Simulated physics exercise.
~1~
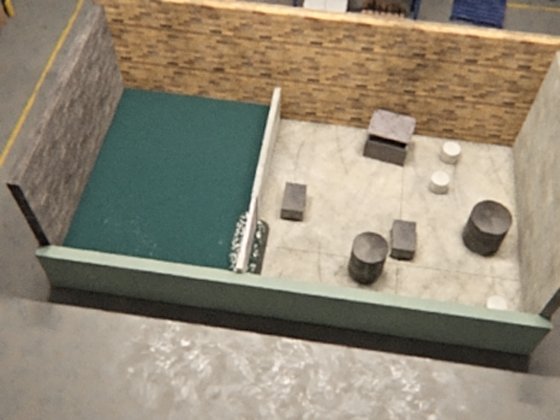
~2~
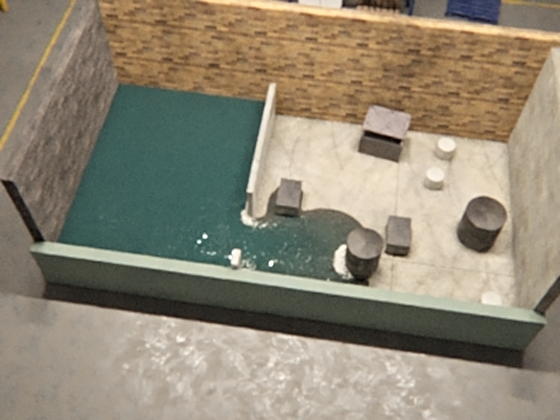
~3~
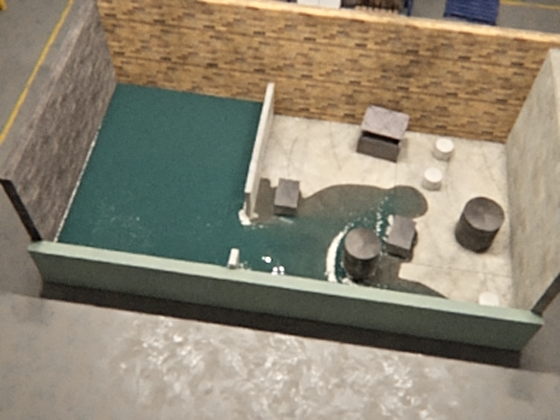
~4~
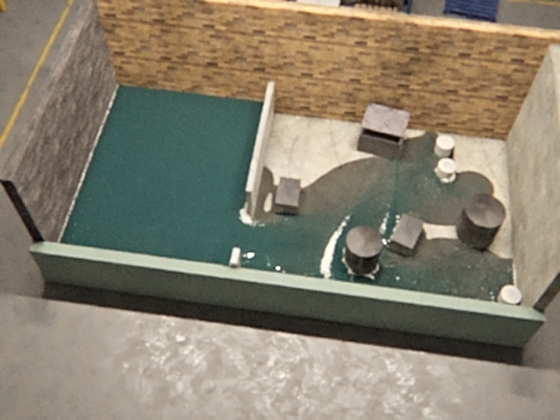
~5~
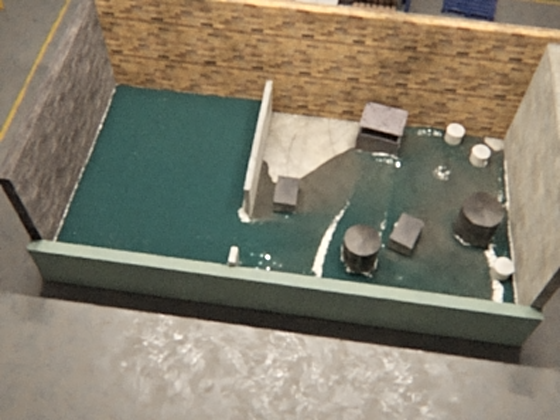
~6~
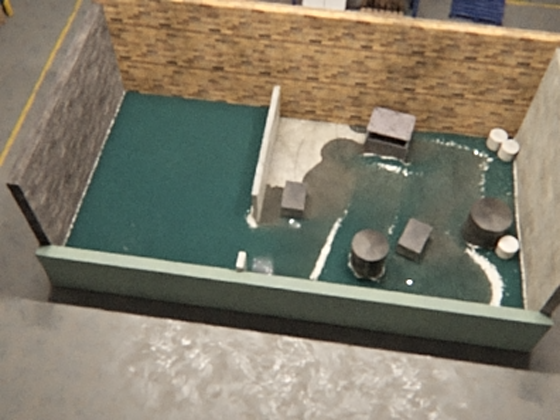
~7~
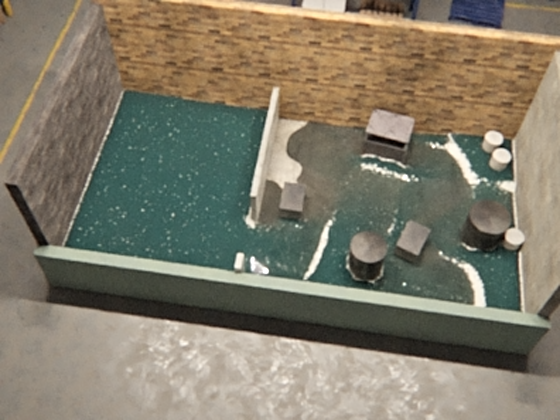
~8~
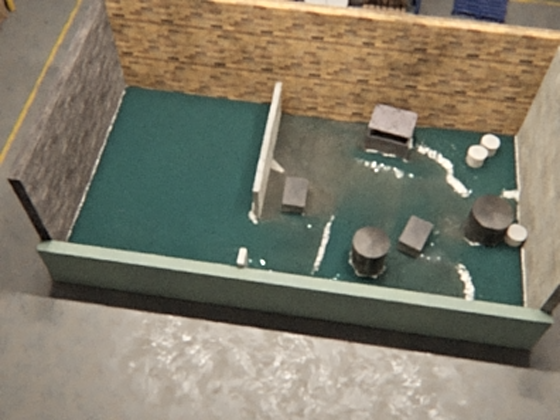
Green water bursting past a partition and flooding a pale floor, carrying three white pails rightward to float by the far wall.
